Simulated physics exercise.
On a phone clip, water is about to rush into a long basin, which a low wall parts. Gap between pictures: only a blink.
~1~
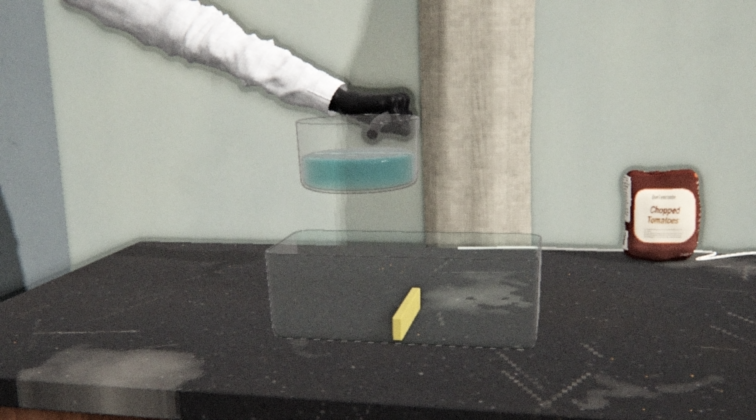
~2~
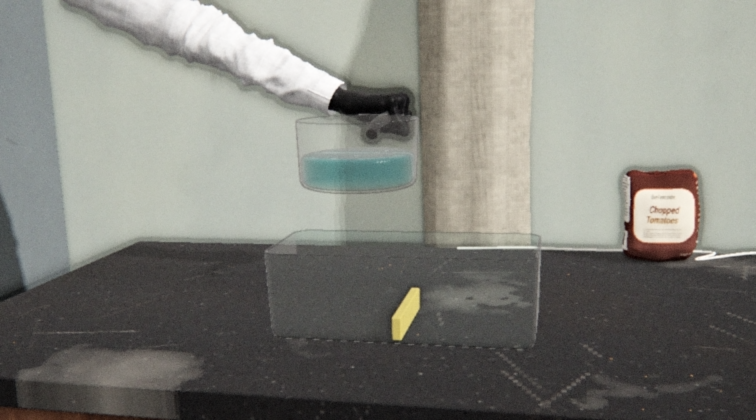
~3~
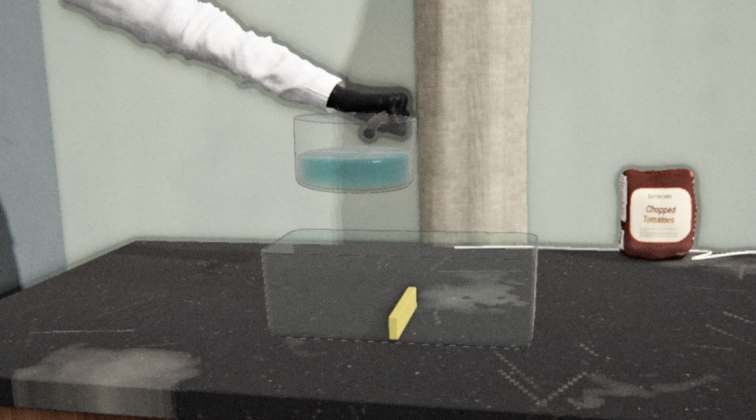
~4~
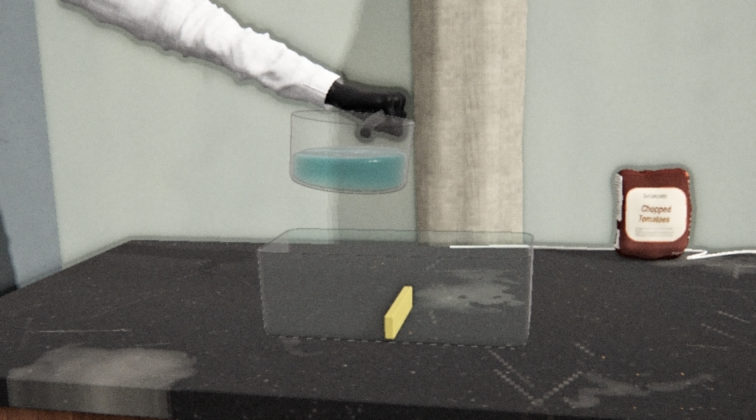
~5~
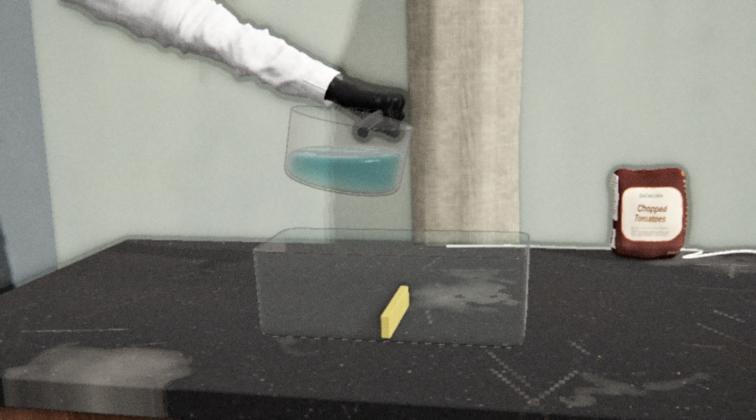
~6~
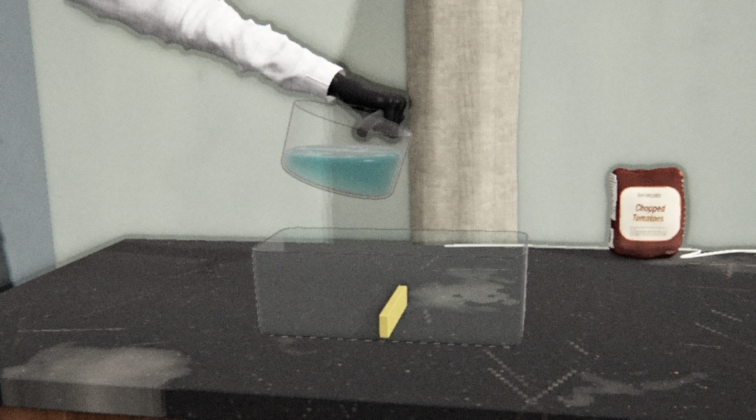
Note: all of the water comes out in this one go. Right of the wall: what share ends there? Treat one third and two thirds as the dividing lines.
The right of the wall is going to hold beyond two thirds.
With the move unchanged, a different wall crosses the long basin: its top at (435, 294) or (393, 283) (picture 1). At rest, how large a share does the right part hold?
The first position gives around 60 percent, the second around 100 percent.
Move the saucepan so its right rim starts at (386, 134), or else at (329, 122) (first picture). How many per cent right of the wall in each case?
Roughly 55 % and 20 %.
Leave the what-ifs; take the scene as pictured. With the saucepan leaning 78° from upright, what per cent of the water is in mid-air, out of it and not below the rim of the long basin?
Share: Approx. 30 %.
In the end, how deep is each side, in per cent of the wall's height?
The left reaches some 20 %, the right about 80 %.
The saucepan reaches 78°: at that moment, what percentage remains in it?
60 per cent, approximately.
A moment on, the saucepan is tipped on its side and 59 per cent is still to pour, 0 is left of the wall and 11 right of it.
Next, the saucepan is tipped right over and 8 per cent is still to pour, 10 is left of the wall and 74 right of it.
Then the saucepan is tipped right over and 0 per cent is still to pour, 12 is left of the wall and 87 right of it.
Later the saucepan is tipped right over and 0 per cent is still to pour, 18 is left of the wall and 82 right of it.
At rest 19 per cent lies left of the wall, 81 right of it and 1 outside.
